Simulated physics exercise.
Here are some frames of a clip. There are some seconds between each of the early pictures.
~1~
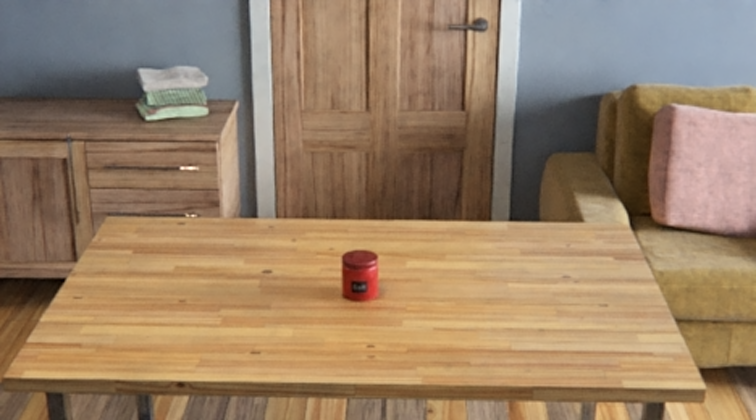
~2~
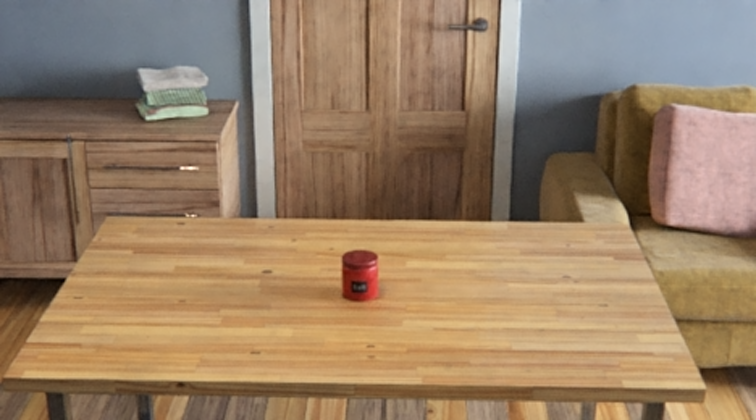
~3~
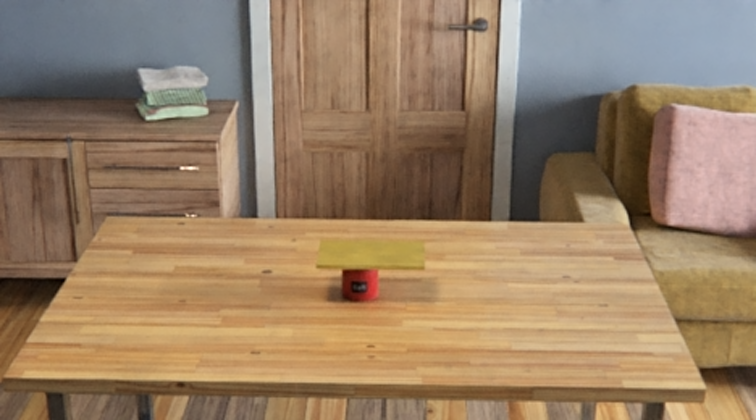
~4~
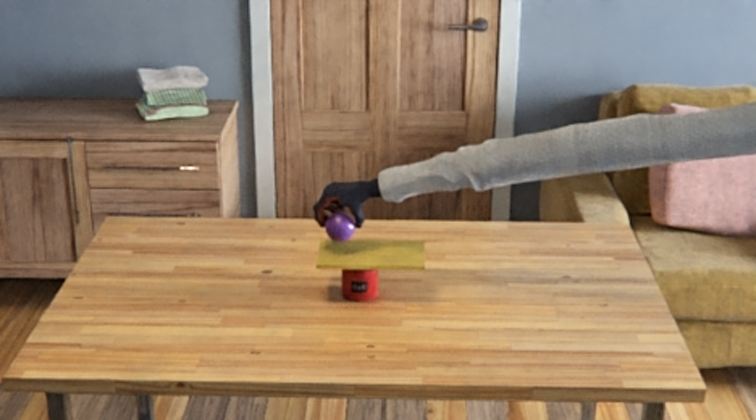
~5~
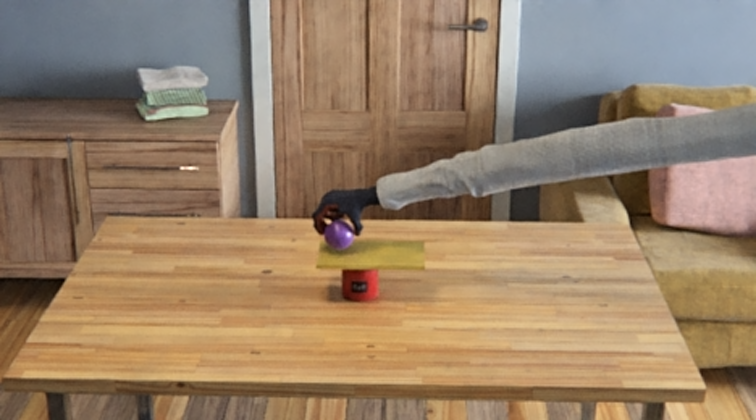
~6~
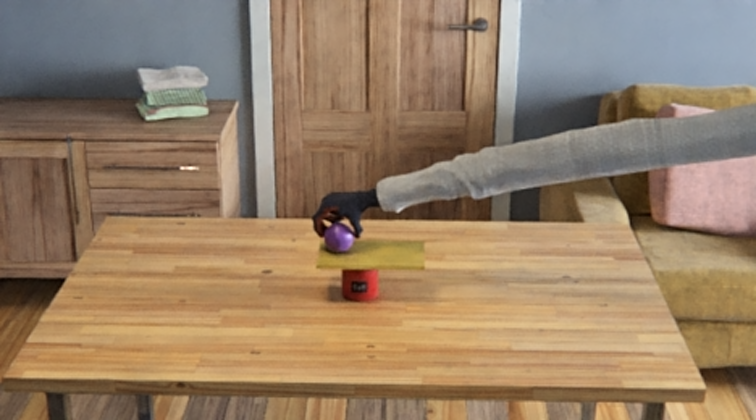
At the start, a red jar sits alone on a wooden table in front of a door. A flat yellow board then appears on top of the jar, and an arm reaches in from the right, lowering a purple onion onto the board's left side, the gloved hand still holding it.
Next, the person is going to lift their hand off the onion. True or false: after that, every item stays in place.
True.
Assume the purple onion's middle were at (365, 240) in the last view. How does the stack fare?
Stands.
Then, 0.40 s past the last view, nothing moves.
Then, 1.10 s past the last view, purple onion resting near (339, 238).
Then, 2.20 s past the last view, things are still on the move.
Finally, all 3 still in place. Final places as the last picture's camera would see them, purple onion near (338, 238). The stack stays up.
